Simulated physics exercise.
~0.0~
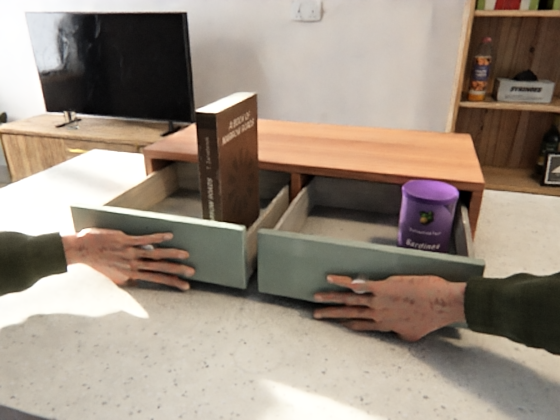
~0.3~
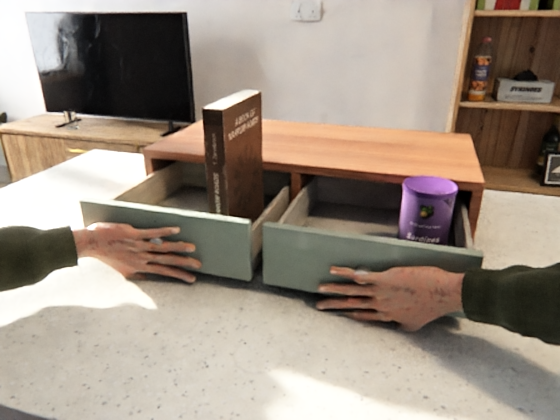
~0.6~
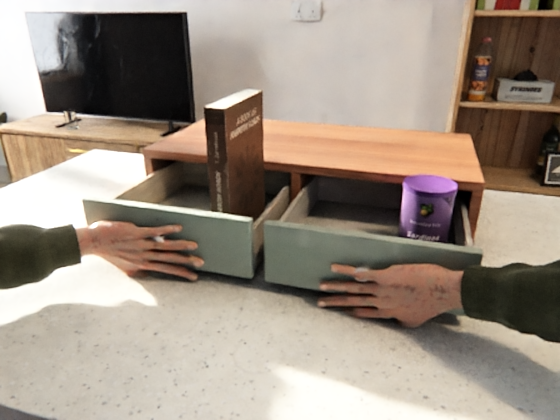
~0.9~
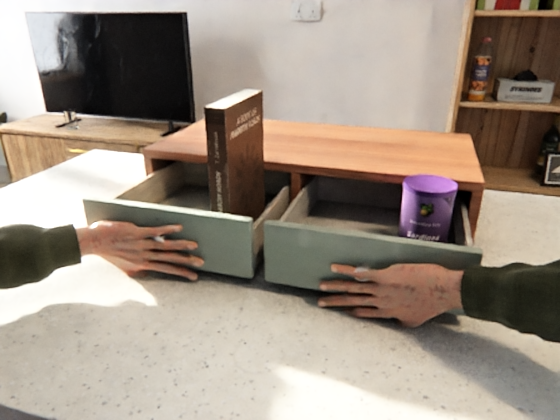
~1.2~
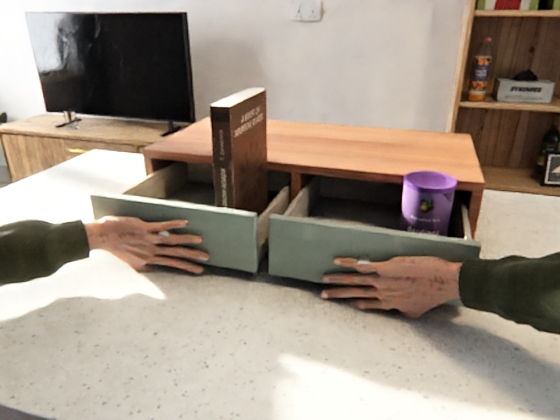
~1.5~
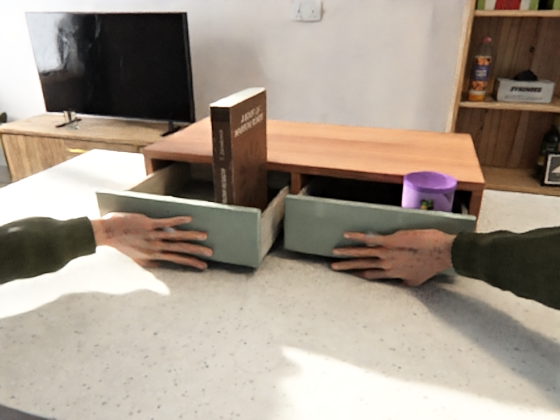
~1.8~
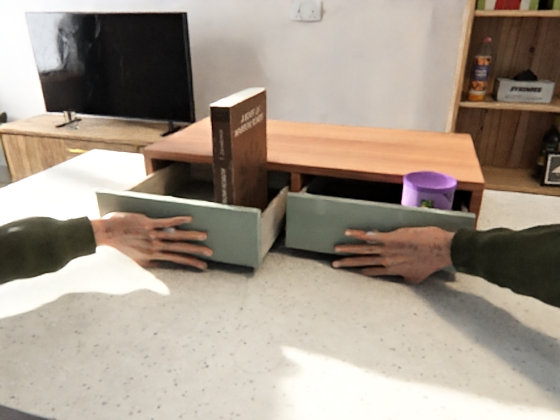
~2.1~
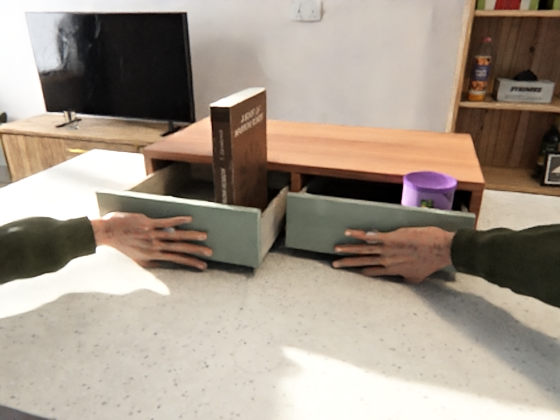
On a pale speckled tabletop, two hands pushed at the green drawers of a wooden chest, one holding an upright brown book and the other a purple pot. Both drawers slid in a little, then stopped, and were still partly open at the end.
